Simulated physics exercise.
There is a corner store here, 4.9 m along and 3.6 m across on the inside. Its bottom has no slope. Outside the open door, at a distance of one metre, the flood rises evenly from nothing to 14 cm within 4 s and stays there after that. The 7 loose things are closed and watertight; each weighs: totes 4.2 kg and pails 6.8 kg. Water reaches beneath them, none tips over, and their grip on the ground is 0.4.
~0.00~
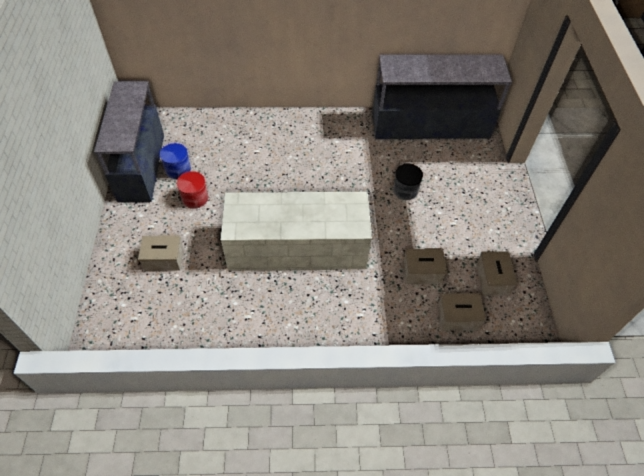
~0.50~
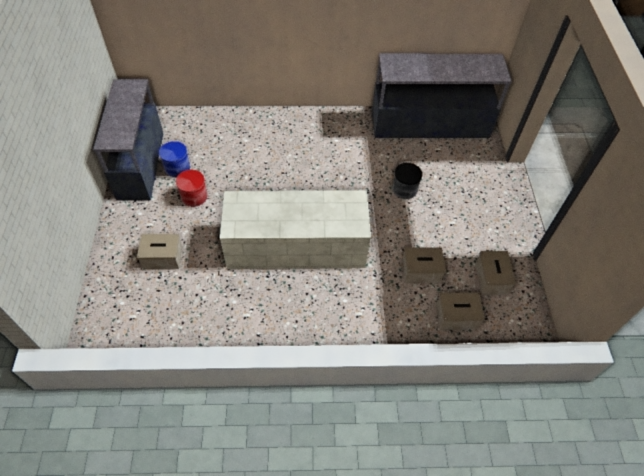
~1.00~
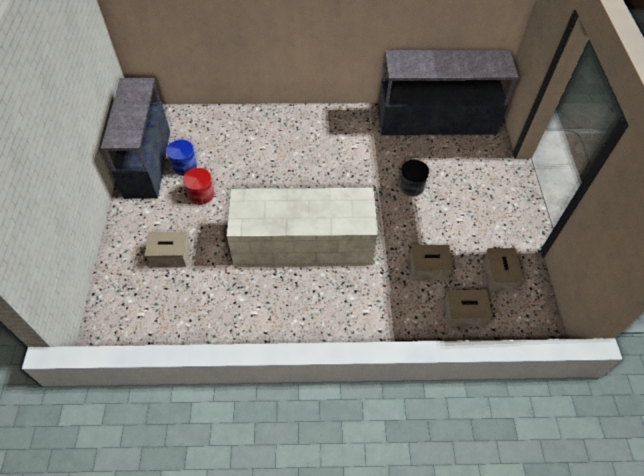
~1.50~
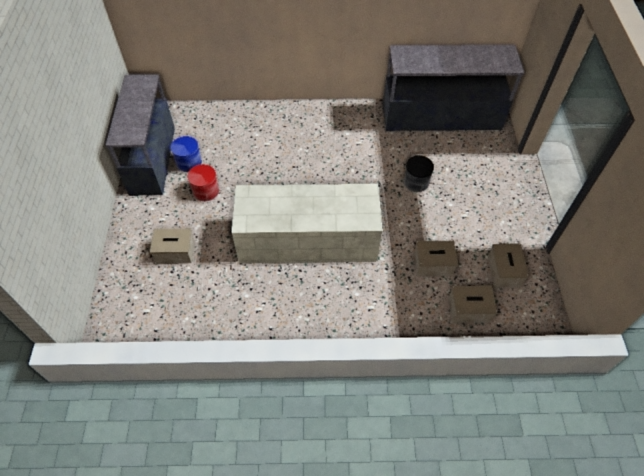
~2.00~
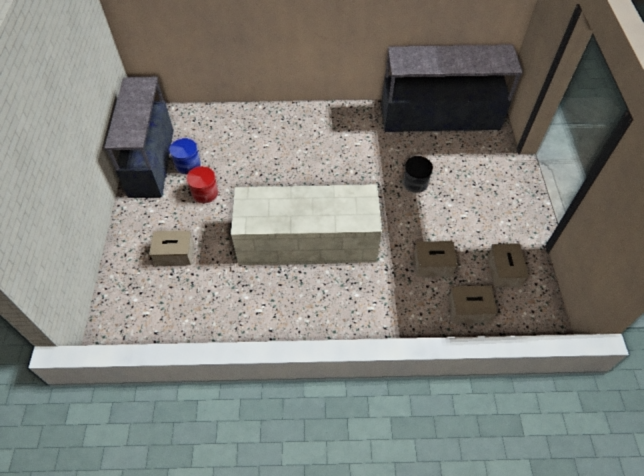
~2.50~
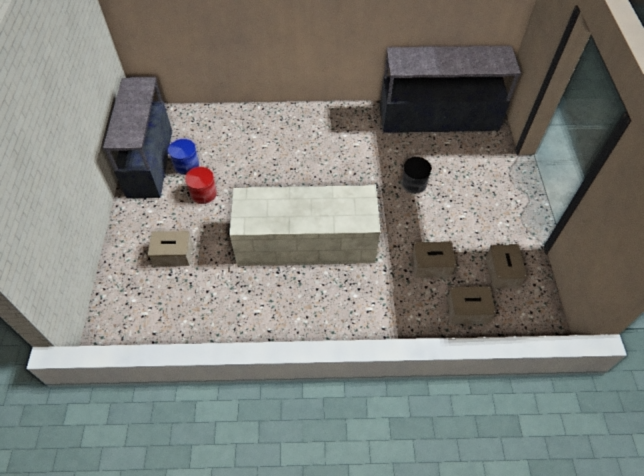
A small corner store with a speckled floor is seen from high above, its roof open and paving outside. Blue and red pails stand by a dark shelf unit at left, a pale counter in the middle, and a black bin, another dark unit and three tan totes at right, with a fourth at left. The paving turns blue-green, the camera drifts slightly, and thin water edges in at the right doorway while everything inside stays put.
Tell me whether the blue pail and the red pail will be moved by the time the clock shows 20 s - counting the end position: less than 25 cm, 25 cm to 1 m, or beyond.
First the blue pail, which goes far off, then the red pail, which goes far off.
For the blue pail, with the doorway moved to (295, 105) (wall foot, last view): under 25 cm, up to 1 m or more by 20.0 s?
Result for the blue pail - displaced slightly.
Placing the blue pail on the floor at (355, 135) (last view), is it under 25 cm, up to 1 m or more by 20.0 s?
I'd say it budges a bit.
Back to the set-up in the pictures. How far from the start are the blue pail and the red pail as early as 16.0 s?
Shifts: Around 120 and 100 cm.
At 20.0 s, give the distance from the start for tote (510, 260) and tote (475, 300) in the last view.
They've ended up 50 cm and 100 cm away, in that order.
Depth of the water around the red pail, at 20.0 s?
I'd put it at about 11 cm.
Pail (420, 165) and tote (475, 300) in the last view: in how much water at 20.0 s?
Roughly 11 and 9 cm.
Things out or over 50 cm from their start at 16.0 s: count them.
5.
After 4.0 s the blue pail is near (182, 149), 0.0 m from its start, aground; the red pail is near (199, 178), 0.0 m from its start, aground; 0 afloat.
After 9.0 s the blue pail is near (182, 149), 0.0 m from its start, aground; the red pail is near (199, 178), 0.0 m from its start, aground; 0 afloat.
After 16.0 s the blue pail is near (161, 239), 1.3 m from its start, afloat; the red pail is near (204, 243), 0.9 m from its start, afloat; 7 afloat.
After 20.0 s the blue pail is near (242, 314), 2.3 m from its start, afloat; the red pail is near (256, 282), 1.6 m from its start, afloat; 7 afloat.
